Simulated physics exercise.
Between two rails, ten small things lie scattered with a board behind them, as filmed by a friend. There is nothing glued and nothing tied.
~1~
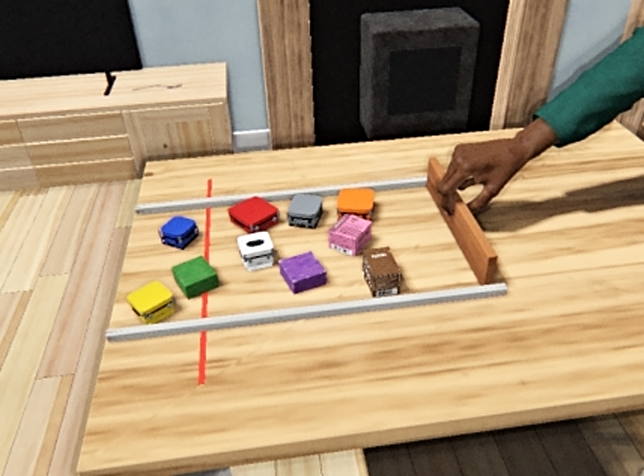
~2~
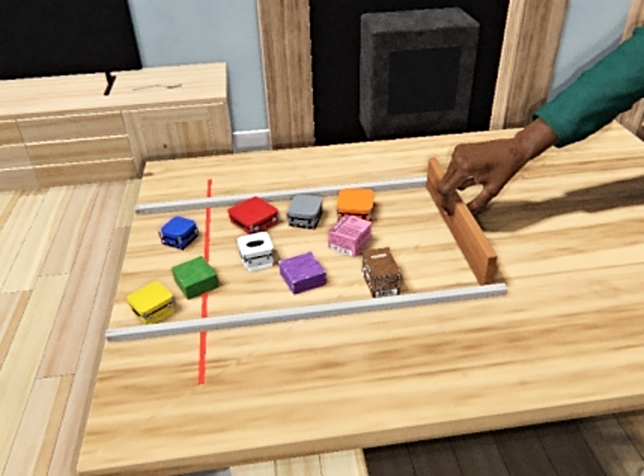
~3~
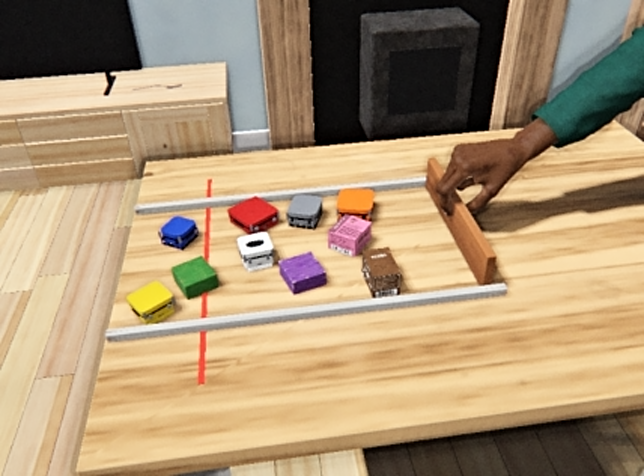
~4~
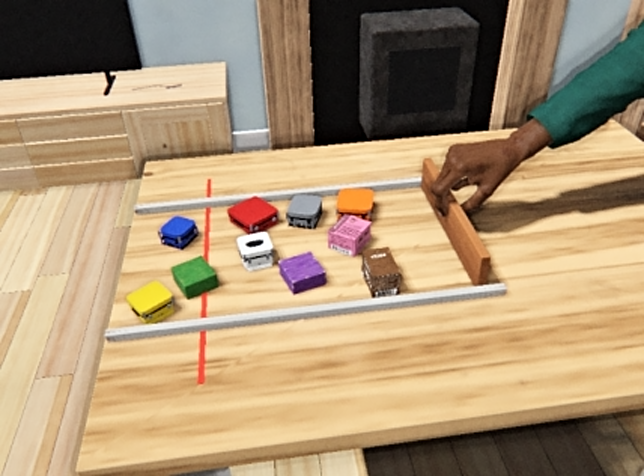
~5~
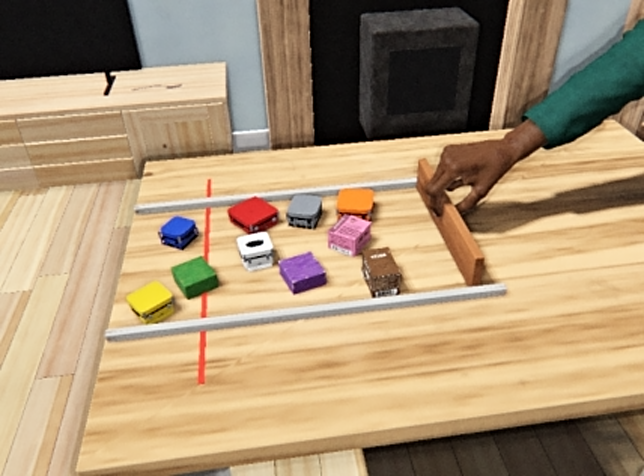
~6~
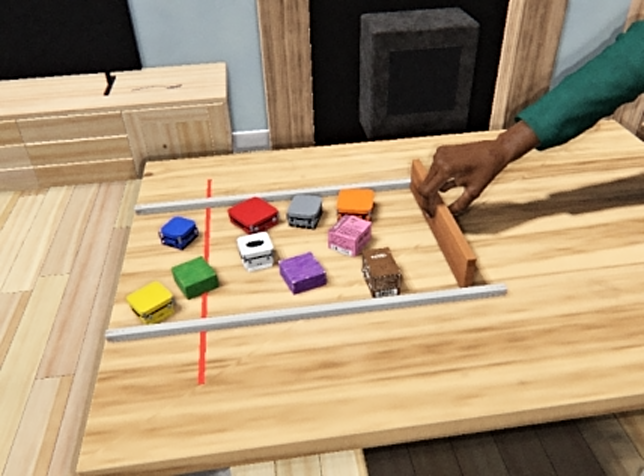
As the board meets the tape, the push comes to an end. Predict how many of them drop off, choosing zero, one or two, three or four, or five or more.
Okay, so the number that tips off the end comes to just one or two, I'd say.
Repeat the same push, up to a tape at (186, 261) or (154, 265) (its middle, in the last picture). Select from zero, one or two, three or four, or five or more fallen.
Lab note - count per position: Either three or four; 5 or more.
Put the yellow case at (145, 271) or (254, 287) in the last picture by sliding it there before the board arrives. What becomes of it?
One place after the other: It ends up falling; it keeps its spot.
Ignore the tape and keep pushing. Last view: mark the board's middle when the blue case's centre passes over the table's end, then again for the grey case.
Middle: Roughly (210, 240); roughly (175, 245).
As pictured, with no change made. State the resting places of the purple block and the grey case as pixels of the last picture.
The first one ends at (156, 290), the second at (156, 230).
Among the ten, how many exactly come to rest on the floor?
The number that fall is 2.
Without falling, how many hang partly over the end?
The answer comes to 2.
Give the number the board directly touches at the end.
3 touch it.
A little later, none off yet; yellow case at rest near (152, 305); blue case at rest near (179, 234); green block at rest near (195, 278).
Next, none off yet; yellow case at rest near (152, 305); blue case at rest near (176, 234); green block at rest near (195, 278).
Later still, none off yet; yellow case moving near (142, 308); blue case shifted well along near (131, 244); green block shifted about its own width near (158, 279).
When it is over, the number that fall off is one or two; down, red case and blue case.
